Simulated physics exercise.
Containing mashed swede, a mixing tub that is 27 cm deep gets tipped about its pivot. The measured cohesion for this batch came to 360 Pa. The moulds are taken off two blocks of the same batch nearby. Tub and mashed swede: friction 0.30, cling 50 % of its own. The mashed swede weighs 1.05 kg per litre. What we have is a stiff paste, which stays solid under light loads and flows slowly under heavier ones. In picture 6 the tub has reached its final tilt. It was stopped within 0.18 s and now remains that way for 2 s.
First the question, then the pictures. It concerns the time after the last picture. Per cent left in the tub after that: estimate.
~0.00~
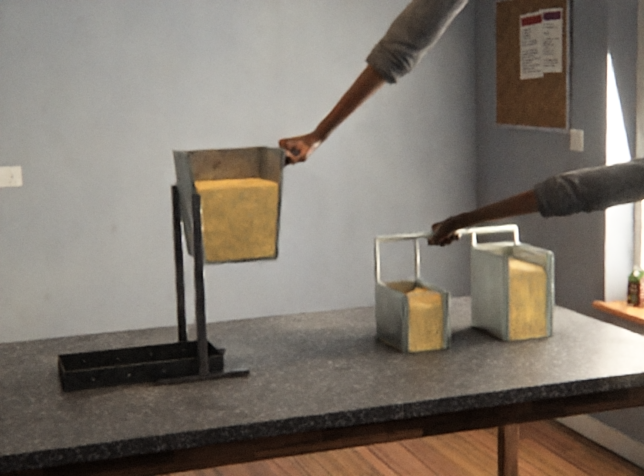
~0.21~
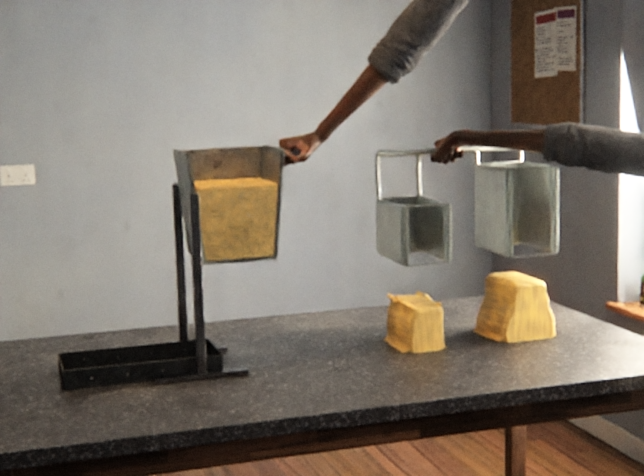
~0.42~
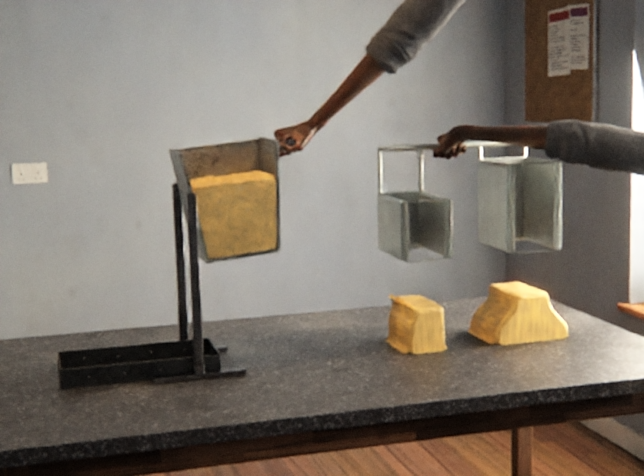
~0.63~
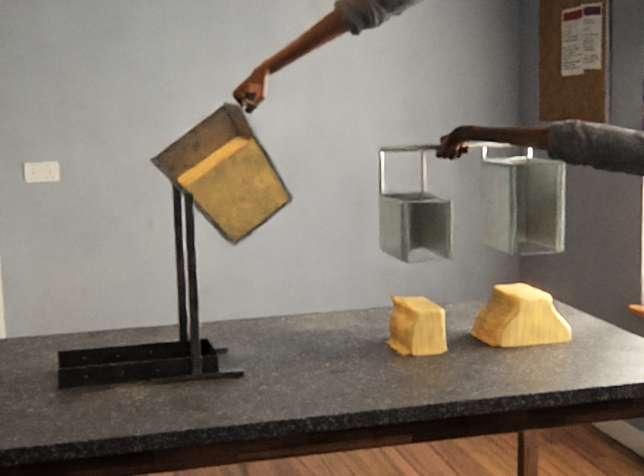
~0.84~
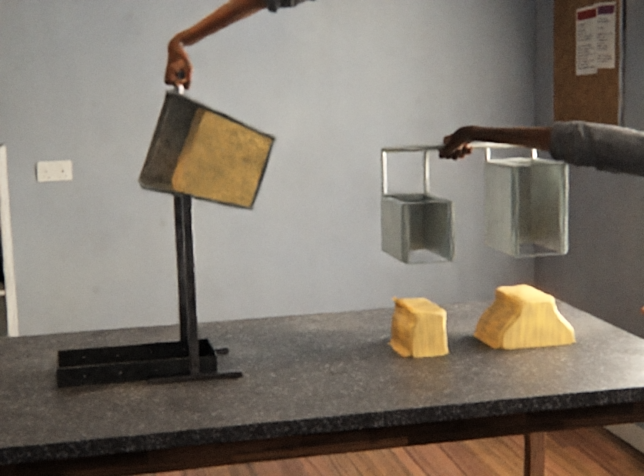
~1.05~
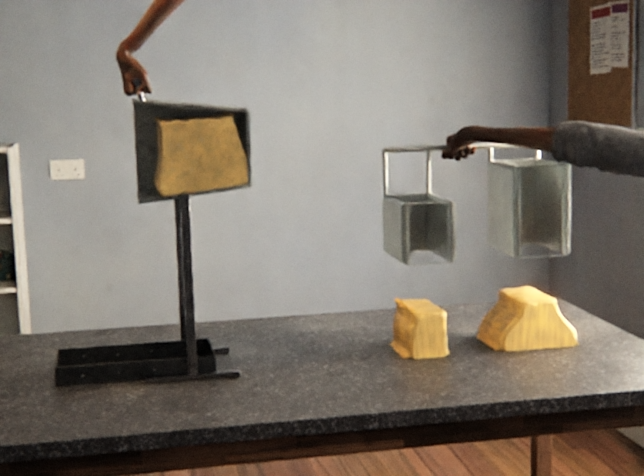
Roughly 65 percent.
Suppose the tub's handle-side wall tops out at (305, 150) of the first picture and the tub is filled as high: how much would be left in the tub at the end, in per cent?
I'd guess around 45 per cent remains.
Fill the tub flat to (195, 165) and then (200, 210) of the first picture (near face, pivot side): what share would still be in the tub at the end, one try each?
About 50 % and then about 100 %.
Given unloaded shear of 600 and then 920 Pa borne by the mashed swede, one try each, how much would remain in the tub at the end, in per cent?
Expect about 100 in a hundred, then about 100 in a hundred.
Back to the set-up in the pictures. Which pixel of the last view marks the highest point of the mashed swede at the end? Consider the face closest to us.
About (186, 151).
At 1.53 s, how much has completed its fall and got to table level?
Down at that time: Approx. 0 %.
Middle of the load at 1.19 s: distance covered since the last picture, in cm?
It has moved around 4 centimetres.
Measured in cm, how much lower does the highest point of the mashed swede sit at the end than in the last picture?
Roughly 8 cm.
After 1.19 s, the tub is at 90 degrees and holds 98 %.
After 1.36 s, the tub is at 90 degrees and holds 80 %.
After 1.53 s, the tub is at 90 degrees and holds 68 %.
After 1.70 s, the tub is at 90 degrees and holds 65 %.
After 3.05 s, at the end, the tub is at 90 degrees and holds 65 %.
